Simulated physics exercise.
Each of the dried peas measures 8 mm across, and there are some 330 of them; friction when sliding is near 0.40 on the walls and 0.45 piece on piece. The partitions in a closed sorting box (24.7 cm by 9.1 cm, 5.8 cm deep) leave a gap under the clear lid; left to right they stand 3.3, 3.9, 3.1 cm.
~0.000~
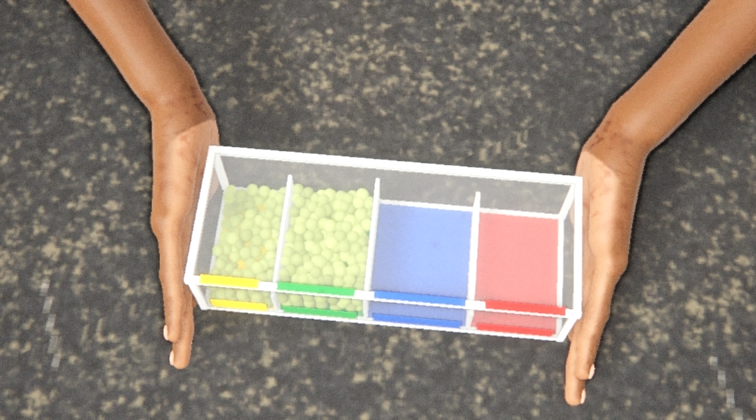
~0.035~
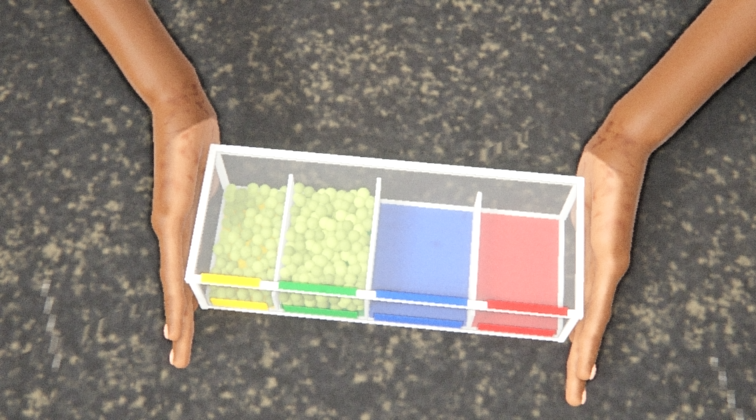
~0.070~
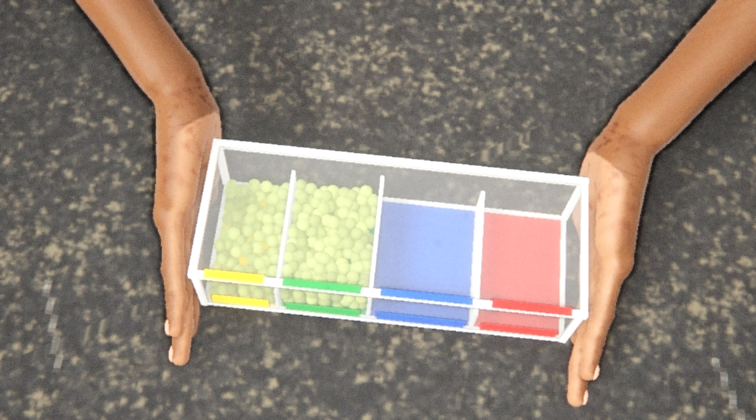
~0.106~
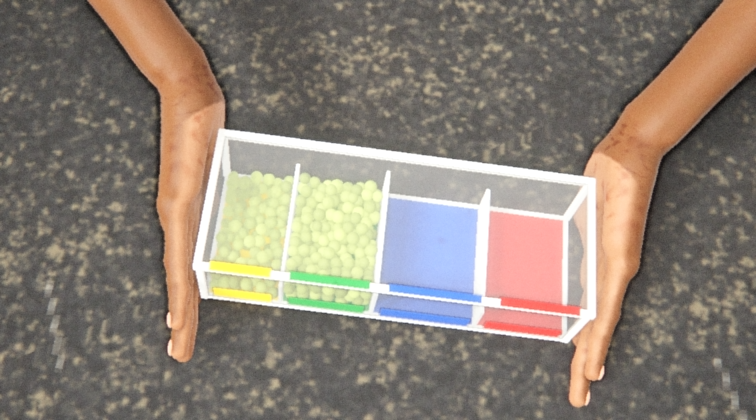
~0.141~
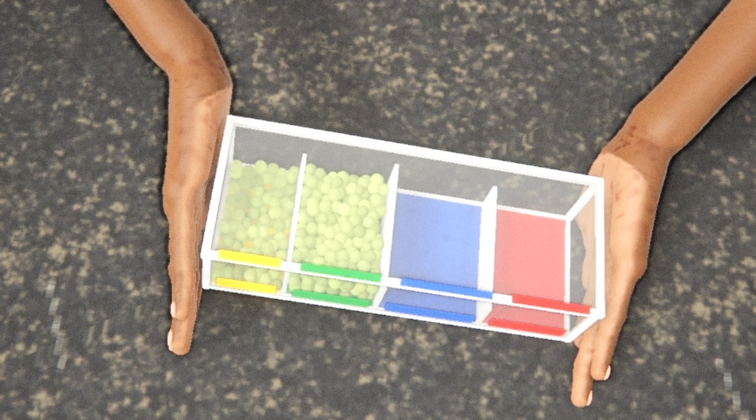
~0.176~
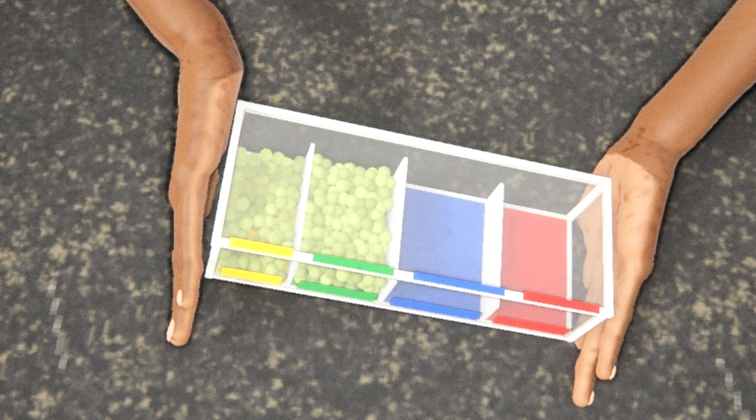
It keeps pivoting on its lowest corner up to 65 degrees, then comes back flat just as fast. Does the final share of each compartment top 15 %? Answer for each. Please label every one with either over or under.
Labels - red: Under; blue: Under; green: Over; yellow: Over.
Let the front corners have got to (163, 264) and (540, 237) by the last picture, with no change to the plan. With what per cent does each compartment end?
Red 0 %; blue 0 %; green 50 %; yellow 50 %.
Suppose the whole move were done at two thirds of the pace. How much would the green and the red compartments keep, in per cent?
Per cent held - green: 60, red: 0.
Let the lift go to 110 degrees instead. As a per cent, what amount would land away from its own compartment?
65 percent.
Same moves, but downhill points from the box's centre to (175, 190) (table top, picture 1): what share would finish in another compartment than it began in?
Roughly 10 per cent.
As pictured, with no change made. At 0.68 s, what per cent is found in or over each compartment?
Red = 0, blue = 5, green = 65, yellow = 30 (percent).
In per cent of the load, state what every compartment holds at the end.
Going by colour, red ends with 5, blue with 10, green with 55 and yellow with 25.
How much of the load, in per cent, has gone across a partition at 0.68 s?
About 5 %.
Then, at 0.68 s, tilt 64 degrees; blue 5 %, green 65 %, yellow 30 %.
After 1.01 s, tilt 27 degrees; red 5 %, blue 10 %, green 60 %, yellow 25 %.
After 1.44 s, tilt 0 degrees; red 5 %, blue 10 %, green 60 %, yellow 25 %.
By 1.8 s all is still; red 5 %, blue 10 %, green 55 %, yellow 25 %.
